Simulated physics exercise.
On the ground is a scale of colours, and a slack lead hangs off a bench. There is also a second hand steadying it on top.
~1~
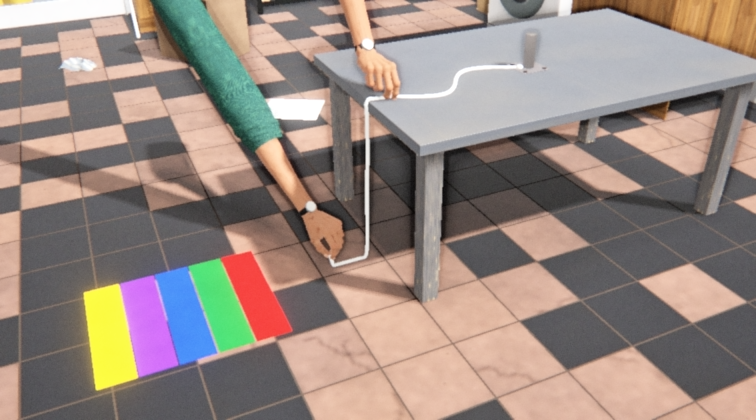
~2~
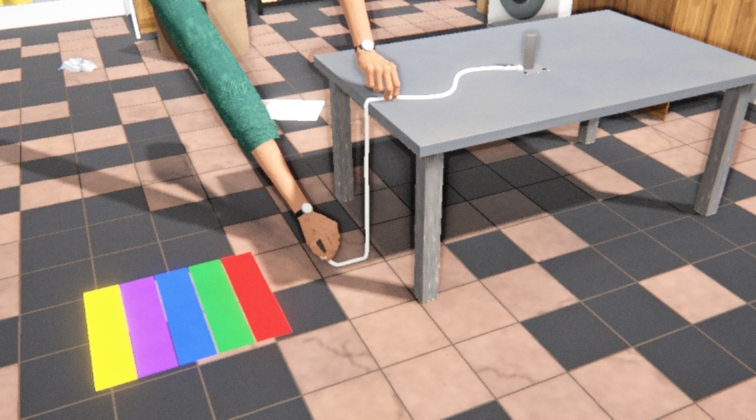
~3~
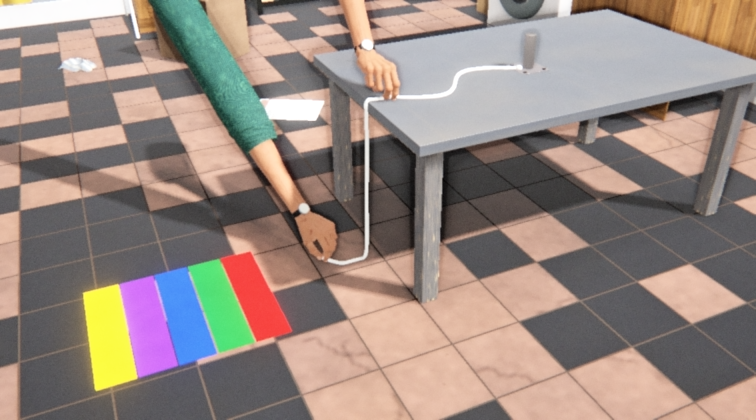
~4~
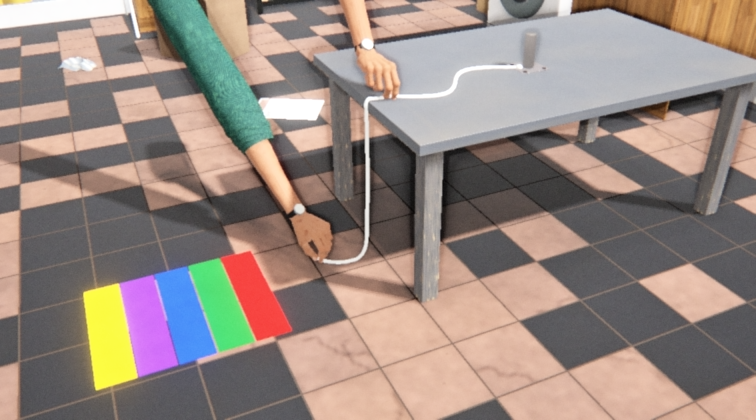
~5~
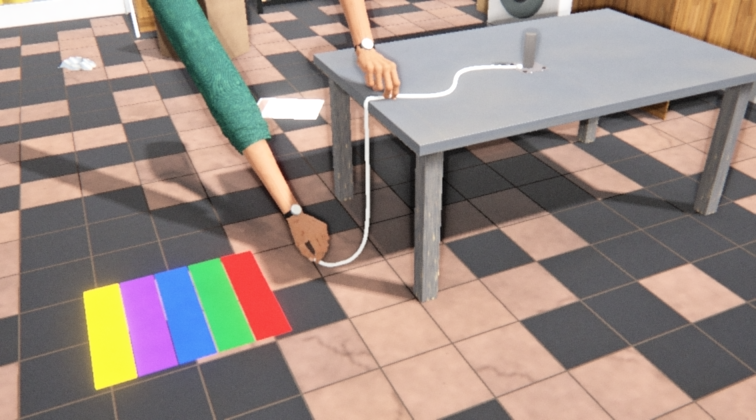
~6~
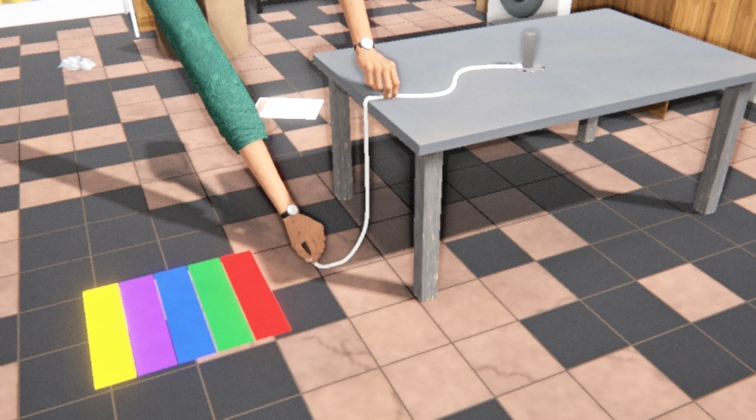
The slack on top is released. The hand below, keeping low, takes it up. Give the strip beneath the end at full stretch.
Blue strip.
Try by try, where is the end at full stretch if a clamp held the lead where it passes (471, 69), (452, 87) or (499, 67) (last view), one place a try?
Roughly (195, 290), (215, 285) and (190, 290).
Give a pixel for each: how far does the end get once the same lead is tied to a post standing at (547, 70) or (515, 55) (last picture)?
Approximate pixels: (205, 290); (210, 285).
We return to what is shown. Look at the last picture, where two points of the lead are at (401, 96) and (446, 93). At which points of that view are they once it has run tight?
They go to (372, 99) and to (414, 90).
Early on, end near (237, 280); over red.
Midway, end near (204, 288); over green.
At the end of the slack, end near (184, 294); over blue. It halts on the blue strip.
